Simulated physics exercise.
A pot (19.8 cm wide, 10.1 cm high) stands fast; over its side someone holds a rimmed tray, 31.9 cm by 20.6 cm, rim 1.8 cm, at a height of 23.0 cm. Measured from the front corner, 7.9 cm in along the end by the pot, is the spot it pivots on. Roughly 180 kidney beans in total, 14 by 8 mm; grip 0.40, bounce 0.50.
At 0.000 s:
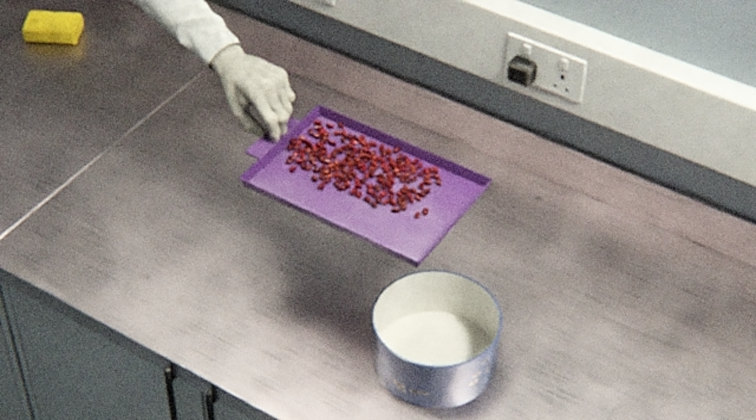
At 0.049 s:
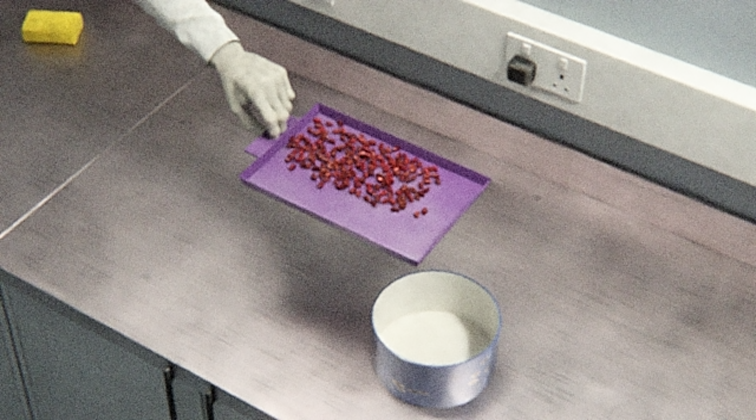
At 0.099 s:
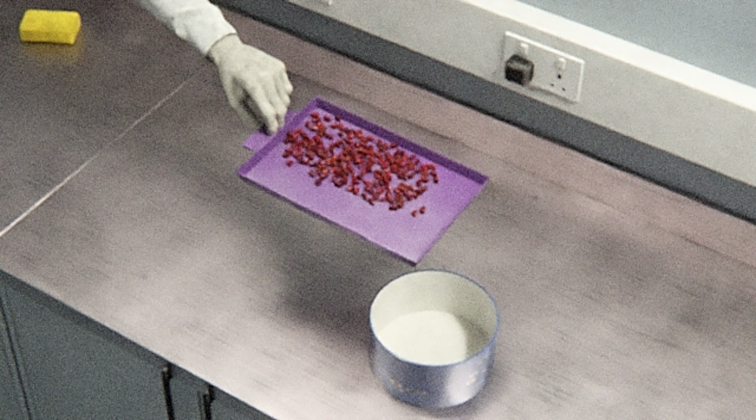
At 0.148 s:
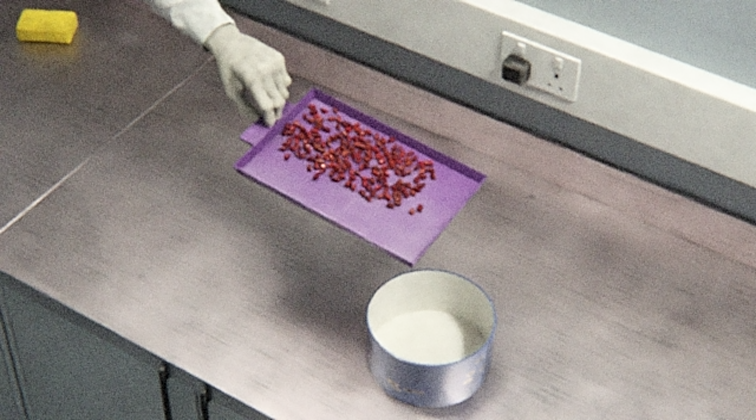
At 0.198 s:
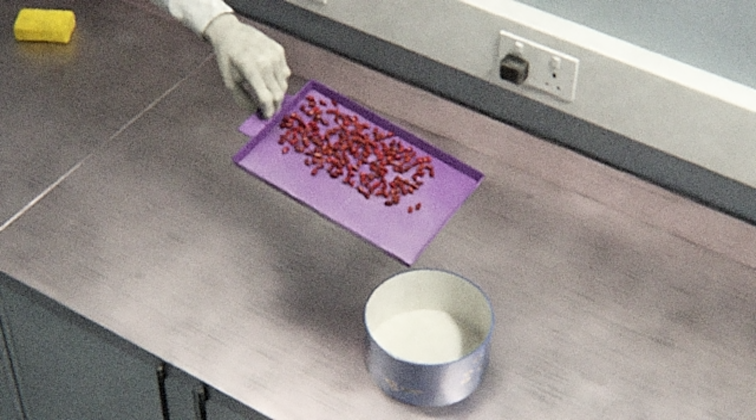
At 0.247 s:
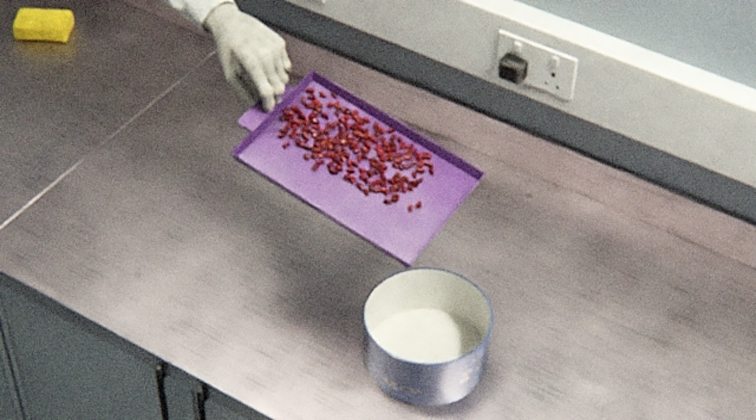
On a kitchen worktop, a pale hand gradually tilting a purple tray of red beans beside a pot, its handle end rising slightly.
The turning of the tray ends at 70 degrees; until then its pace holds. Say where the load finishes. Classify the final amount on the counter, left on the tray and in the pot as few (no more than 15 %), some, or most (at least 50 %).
Counter: Few. Tray: Some. Pot: Most.
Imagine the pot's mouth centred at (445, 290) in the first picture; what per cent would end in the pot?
The share would be some 25 per cent.
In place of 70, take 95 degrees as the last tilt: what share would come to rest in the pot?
Pot share: About 95 per cent.
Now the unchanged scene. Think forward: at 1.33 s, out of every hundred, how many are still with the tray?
Around 40 percent of it.
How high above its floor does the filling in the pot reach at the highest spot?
I'd say near 1.5 centimetres.
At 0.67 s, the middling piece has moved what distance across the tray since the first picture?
It has moved some 9 cm from its start.
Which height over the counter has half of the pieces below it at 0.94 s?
About 24 cm.
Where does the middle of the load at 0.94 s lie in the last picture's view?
By then the middle of the load sits around (423, 254).
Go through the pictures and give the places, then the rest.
In the first frame, tray tilt 0 degrees, front corners at (243, 177) and (418, 258); middle of the pieces at (359, 166); pot at (437, 317).
In the second frame, tray tilt 1 degrees, front corners at (243, 176) and (417, 258); middle of the pieces at (359, 165).
In the third frame, tray tilt 3 degrees, front corners at (240, 171) and (415, 259); middle of the pieces at (357, 162).
In the fourth frame, tray tilt 6 degrees, front corners at (238, 165) and (412, 260), lowest corner right front; middle of the pieces at (354, 157).
In the fifth frame, tray tilt 9 degrees, front corners at (236, 158) and (411, 260), lowest corner right front; middle of the pieces at (353, 151).
In the sixth frame, tray tilt 12 degrees, front corners at (235, 152) and (410, 261), lowest corner right front; middle of the pieces at (352, 146); pot at (428, 314). Its pace works out near 65 degrees a second.
Then, at 0.67 s, tilt 40 degrees; the tray holds 100 %, the pot 0 %.
After 0.94 s, tilt 58 degrees; the tray holds 75 %, the pot 5 %.
Then, at 1.33 s, tilt 70 degrees; the tray holds 40 %, the pot 50 %.
By 2.2 s all is still; counter 5 %, tray 40 %, pot 55 %.
